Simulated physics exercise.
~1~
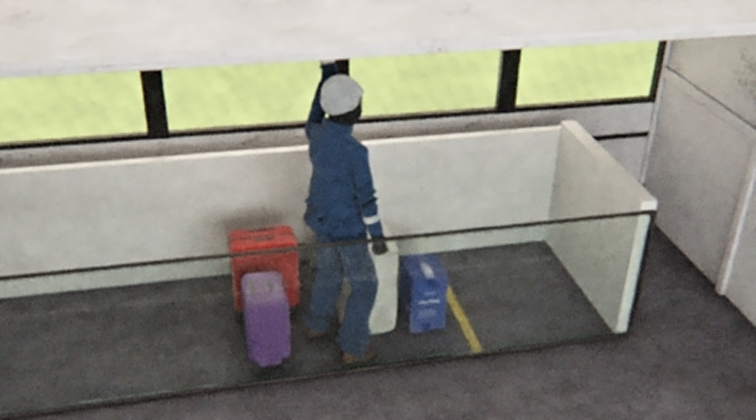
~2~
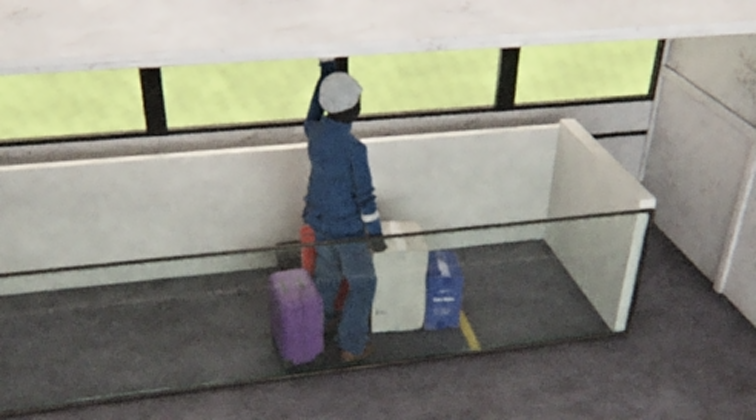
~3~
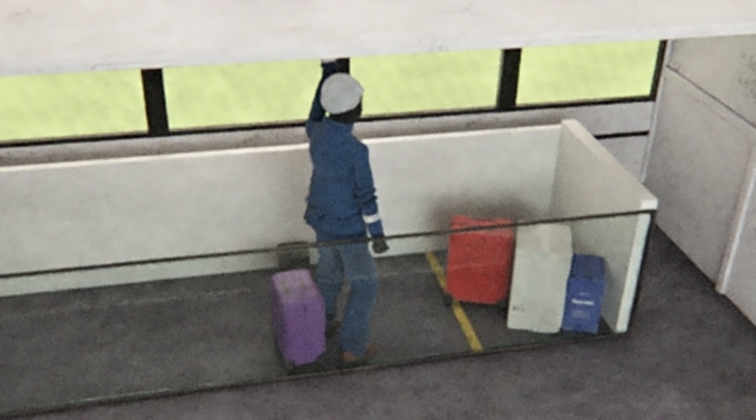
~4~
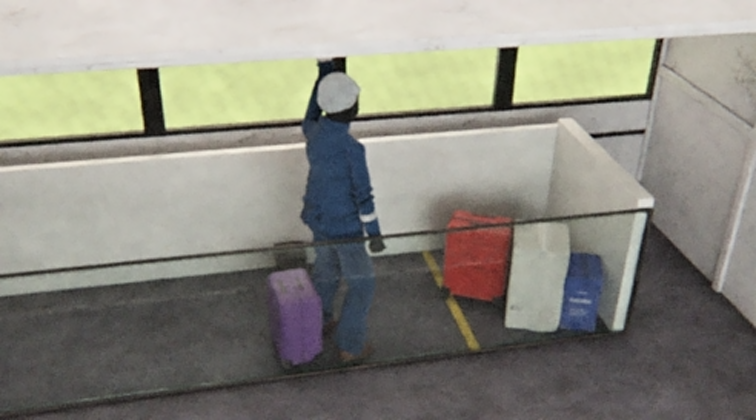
A passenger in a blue jacket, jeans and a pale cap stands braced with one arm raised in a tram's luggage bay, seen from above through a clear near panel. Around the legs stand a red case, a small purple case, a white bag and a blue pack, left of or near a yellow floor line. The luggage slides right, the purple case only slightly. The red case passes behind the passenger and crosses the line, while the white bag and blue pack reach the right end. The purple case stays short of the line, near a dark tub, and everything rests upright.
